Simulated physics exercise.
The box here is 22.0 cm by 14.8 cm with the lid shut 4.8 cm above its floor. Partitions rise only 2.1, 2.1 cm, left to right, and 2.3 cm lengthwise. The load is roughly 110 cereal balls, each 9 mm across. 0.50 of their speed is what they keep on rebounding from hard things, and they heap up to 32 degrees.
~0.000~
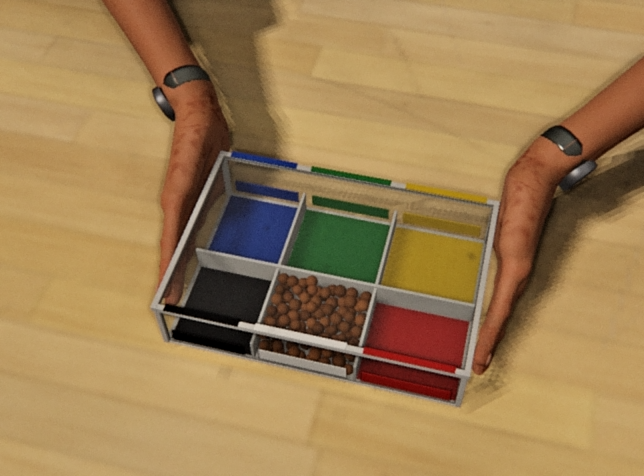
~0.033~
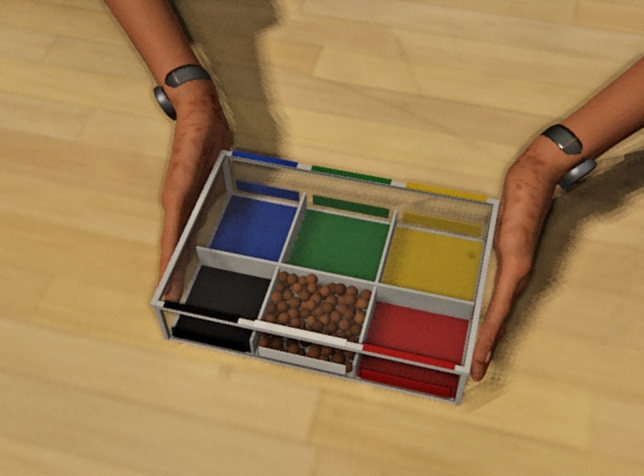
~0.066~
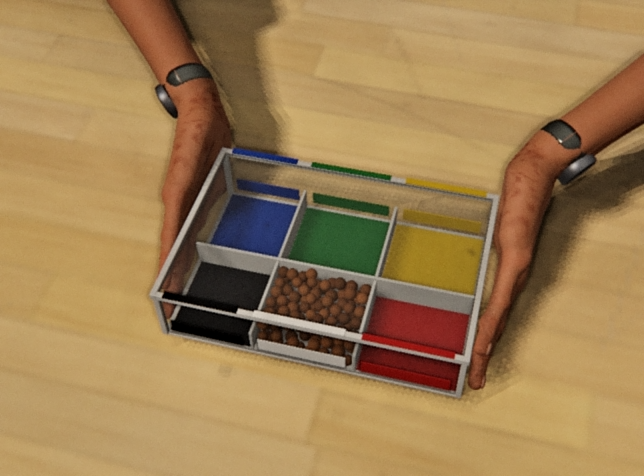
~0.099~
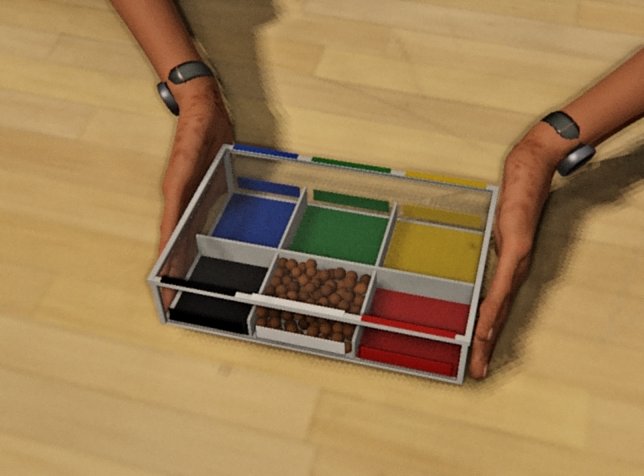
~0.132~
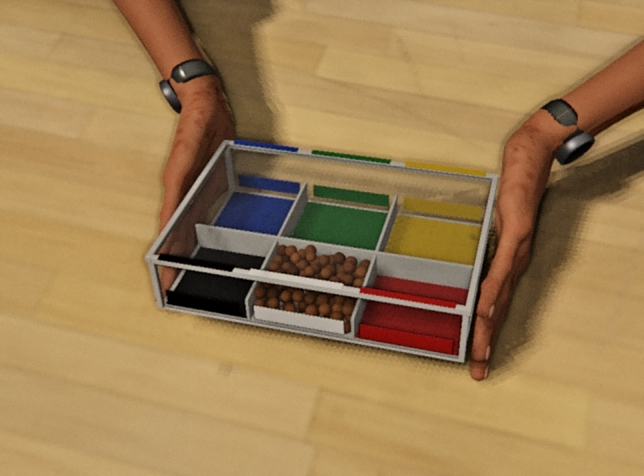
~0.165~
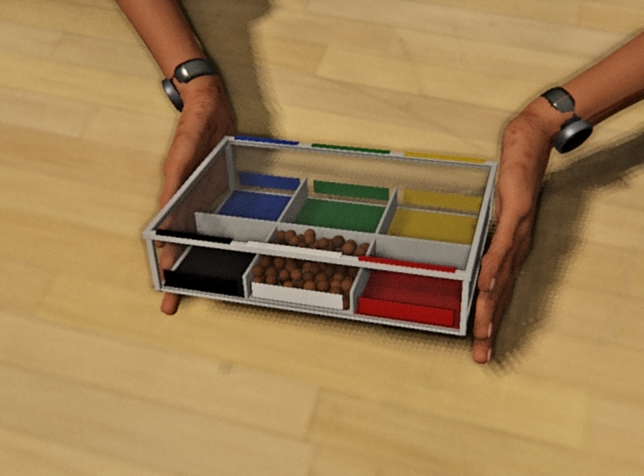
The clip shows two hands holding a clear, six-compartment box above a wooden surface, with small brown balls in its front middle section. The hands tilt the box backward, raising its front edge, while the balls remain in that section.
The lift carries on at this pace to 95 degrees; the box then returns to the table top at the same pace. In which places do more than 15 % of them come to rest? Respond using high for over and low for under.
Red low, blue high, green high, yellow low, white low, black low.
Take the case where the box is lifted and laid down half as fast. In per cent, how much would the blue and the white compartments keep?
I'd say blue 55 percent, white 15 percent.
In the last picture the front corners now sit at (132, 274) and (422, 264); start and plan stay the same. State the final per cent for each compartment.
So it works out as red at 0 percent, blue at 60 percent, green at 0 percent, yellow at 0 percent, white at 10 percent and black at 35 percent.
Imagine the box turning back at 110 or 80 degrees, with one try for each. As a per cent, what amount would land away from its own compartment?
Some 100 and some 80 per cent, respectively.
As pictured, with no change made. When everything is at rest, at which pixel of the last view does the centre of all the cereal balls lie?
About (296, 212).
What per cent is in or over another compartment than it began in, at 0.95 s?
I'd put it at about 90 per cent.
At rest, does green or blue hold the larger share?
Go with blue, that one ends with more.
Then, at 0.64 s, tilt 94 degrees; blue 15 %, green 35 %, white 50 %, black 5 %.
After 0.95 s, tilt 39 degrees; blue 55 %, green 40 %, white 10 %.
After 1.36 s, tilt 0 degrees; blue 50 %, green 40 %, white 10 %.
By 1.7 s all is still; red 0 %, blue 50 %, green 40 %, yellow 0 %, white 10 %, black 0 %.
